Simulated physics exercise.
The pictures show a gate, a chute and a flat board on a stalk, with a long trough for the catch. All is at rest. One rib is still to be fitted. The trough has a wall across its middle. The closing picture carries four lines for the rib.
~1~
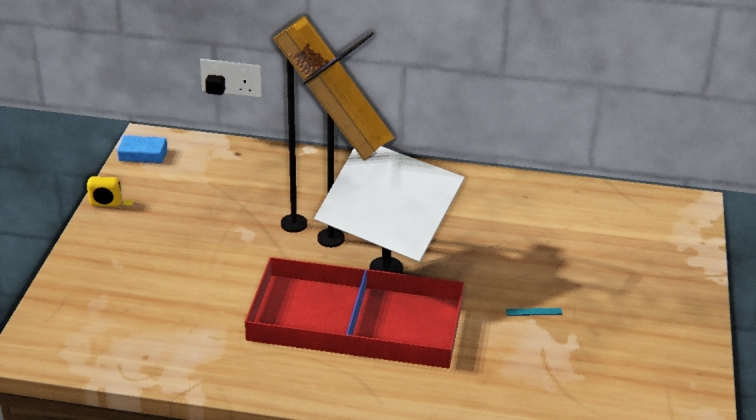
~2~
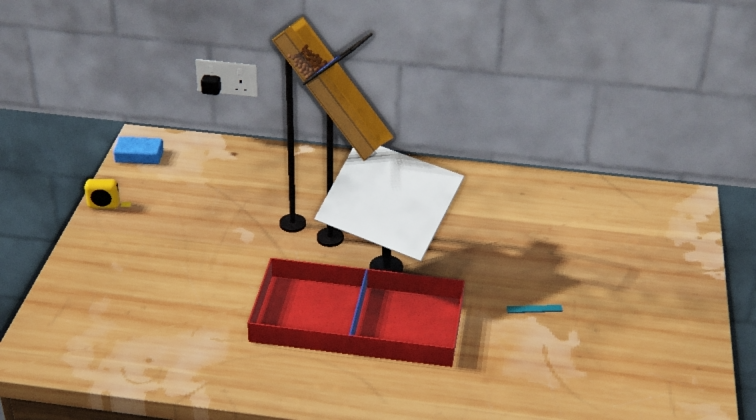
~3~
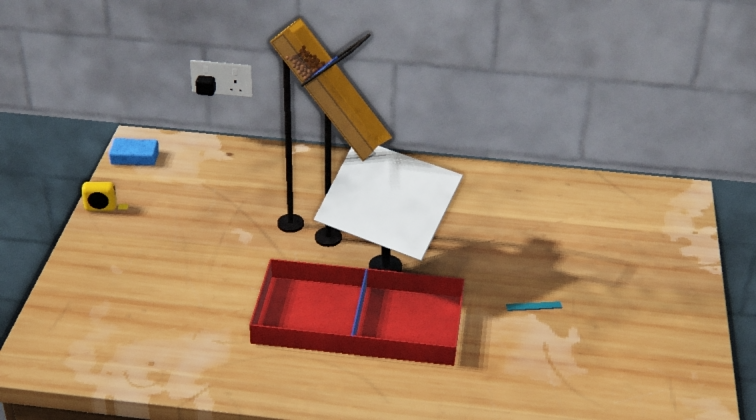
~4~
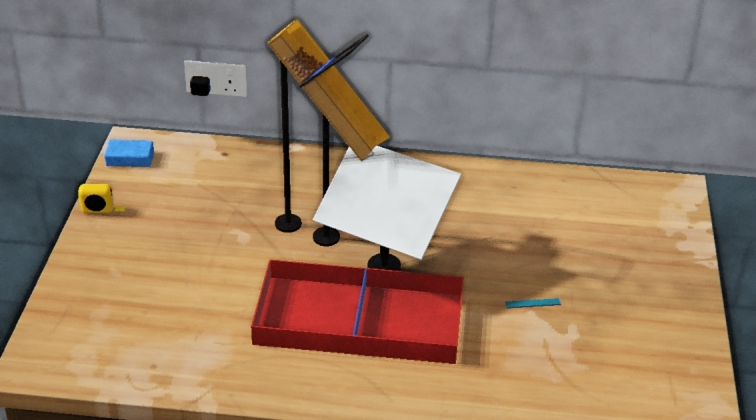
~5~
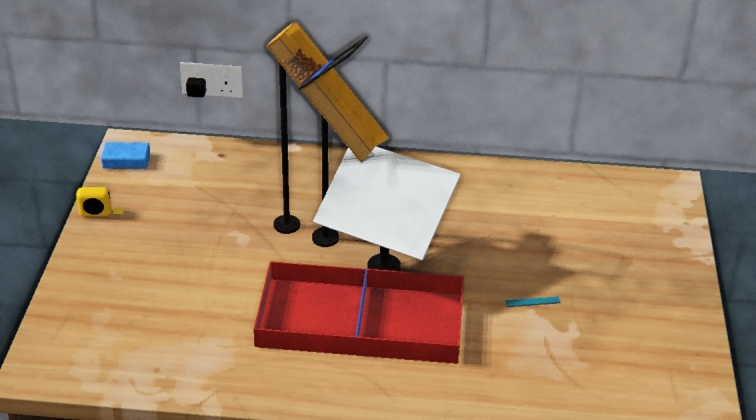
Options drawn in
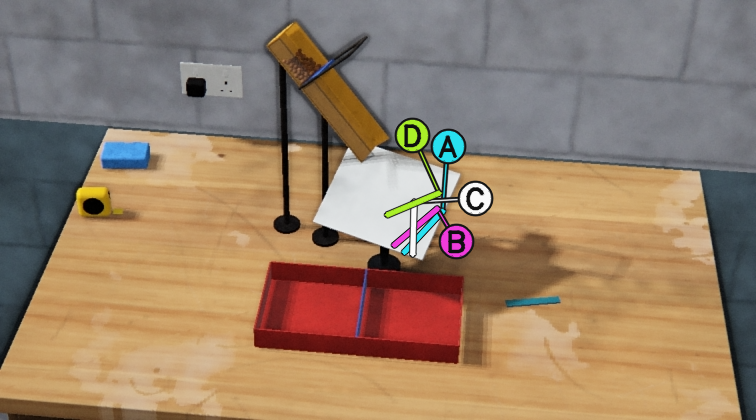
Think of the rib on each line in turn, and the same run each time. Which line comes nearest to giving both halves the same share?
Best: B.
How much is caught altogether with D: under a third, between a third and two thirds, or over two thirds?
It is over two thirds.
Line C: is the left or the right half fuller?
More lands on the right.
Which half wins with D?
Left.
On the marked copy, line A from (442, 211) to (404, 252); line B from (437, 208) to (394, 245); line C from (414, 201) to (412, 254); line D from (439, 193) to (387, 214).
For line A, of what is caught, about a quarter in the left half, most in the right.
For line B, of what is caught, about half in the left half, about half in the right.
For line C, of what is caught, about a quarter in the left half, most in the right.
For line D, of what is caught, most in the left half, about a quarter in the right.
